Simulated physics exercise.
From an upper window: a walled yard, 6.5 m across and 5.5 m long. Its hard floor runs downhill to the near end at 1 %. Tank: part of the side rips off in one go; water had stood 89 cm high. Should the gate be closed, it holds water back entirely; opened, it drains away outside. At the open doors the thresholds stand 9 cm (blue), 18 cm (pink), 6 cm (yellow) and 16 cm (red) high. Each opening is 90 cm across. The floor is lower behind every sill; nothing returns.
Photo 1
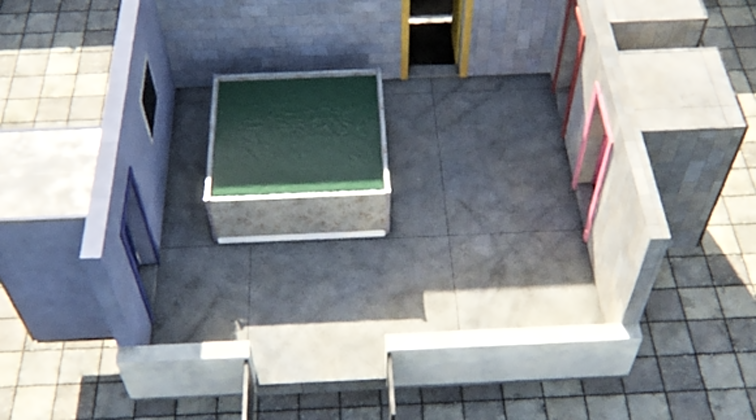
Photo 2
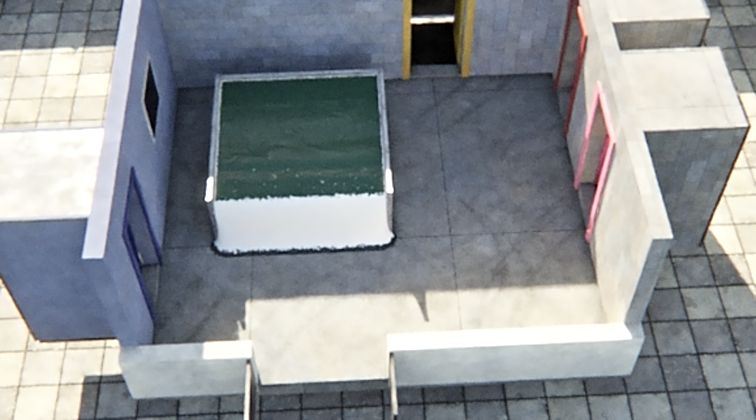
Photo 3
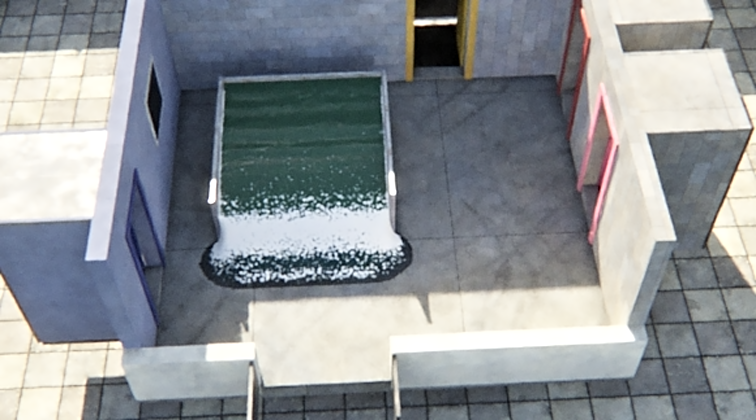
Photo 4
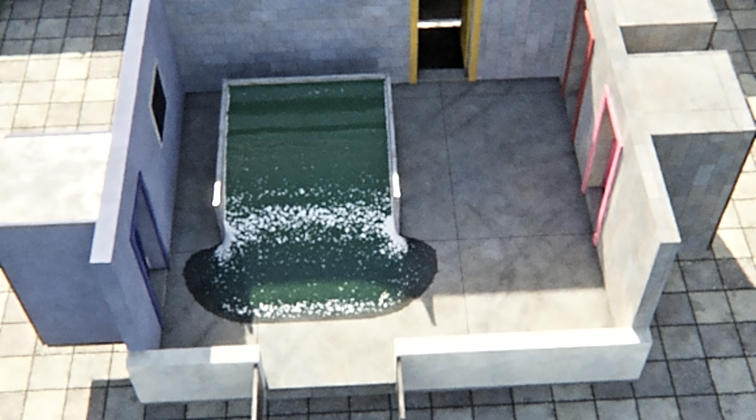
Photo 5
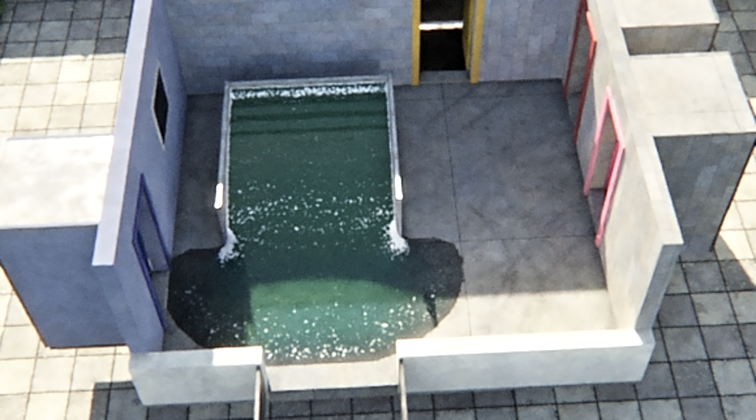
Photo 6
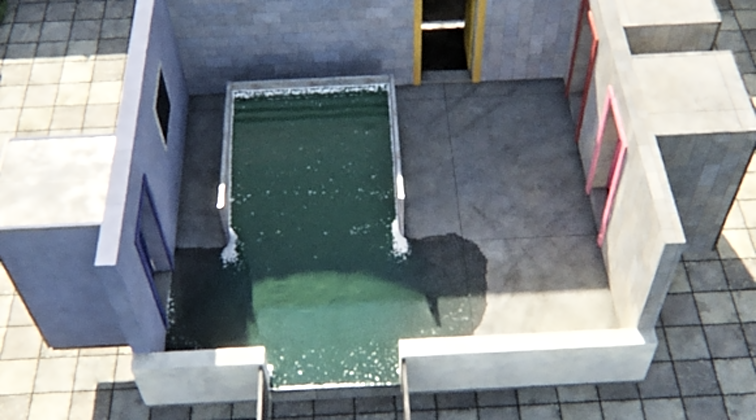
In a walled yard, a tank's front gives way and green water spreads across the floor.
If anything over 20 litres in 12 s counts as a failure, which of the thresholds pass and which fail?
The blue door fails. The pink door passes. The yellow door fails. The red door passes.
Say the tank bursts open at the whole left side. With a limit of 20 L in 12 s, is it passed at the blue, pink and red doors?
For blue, too much; for pink, too little; for red, too much.
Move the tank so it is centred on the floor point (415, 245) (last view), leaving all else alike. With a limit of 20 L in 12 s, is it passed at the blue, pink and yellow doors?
Measured against that limit, blue comes out short of it, pink short of it and yellow beyond it.
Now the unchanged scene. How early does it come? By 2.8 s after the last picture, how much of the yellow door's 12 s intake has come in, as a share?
Estimate: Around 0 per cent.
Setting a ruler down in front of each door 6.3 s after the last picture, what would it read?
Centimetres: Blue 10 / pink 7 / yellow 10 / red 6.
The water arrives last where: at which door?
Yellow.
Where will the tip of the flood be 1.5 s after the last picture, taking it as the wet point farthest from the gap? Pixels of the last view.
That's around (616, 357) in the last picture.
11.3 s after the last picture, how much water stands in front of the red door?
6.0 cm or so.
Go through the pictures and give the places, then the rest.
In the first picture, the tank at (298, 135) is whole and still, 89 cm deep.
In the second picture, water pours out at (302, 219) and has run 1.4 m, to (215, 244); typically 7 cm deep outside, 89 cm at the tank's back.
In the third picture, water pours out at (306, 224) and has run 1.6 m, to (405, 260); typically 15 cm deep outside, 89 cm at the tank's back.
In the fourth picture, water pours out at (310, 229) and has run 1.9 m, to (195, 289); typically 14 cm deep outside, 88 cm at the tank's back.
In the fifth picture, the front is at (179, 316), 2.3 m from the gap at (312, 231); 7.2 m2 of floor is under water; 79 cm left at the back of the tank.
In the sixth picture, the front is at a hidden place, 2.8 m from the gap at (315, 231); 9.7 m2 of floor is under water; 74 cm left at the back of the tank.
Then, 0.7 s after the last picture water covers 40 % of the floor and is deepest (56 cm) near (176, 379); blue door 13 cm at the sill, 6 L in, pink door not reached, yellow door not reached, red door not reached.
Then, 1.5 s after the last picture water covers 40 % of the floor and is deepest (48 cm) near (163, 380); blue door 27 cm at the sill, 46 L in, pink door not reached, yellow door not reached, red door not reached.
Then, 2.8 s after the last picture water covers 65 % of the floor and is deepest (32 cm) near (176, 379); blue door 19 cm at the sill, 135 L in, pink door 8 cm at the sill, 0 L in, yellow door not reached, red door not reached.
Then, 6.3 s after the last picture water covers 95 % of the floor and is deepest (20 cm) near (380, 112); blue door 10 cm at the sill, 202 L in, pink door 7 cm at the sill, 0 L in, yellow door 10 cm at the sill, 6 L in, red door 6 cm at the sill, 0 L in.
Then, 11.3 s after the last picture water covers 95 % of the floor and is deepest (14 cm) near (590, 293); blue door 6 cm at the sill, 203 L in, pink door 9 cm at the sill, 0 L in, yellow door 8 cm at the sill, 42 L in, red door 6 cm at the sill, 0 L in.
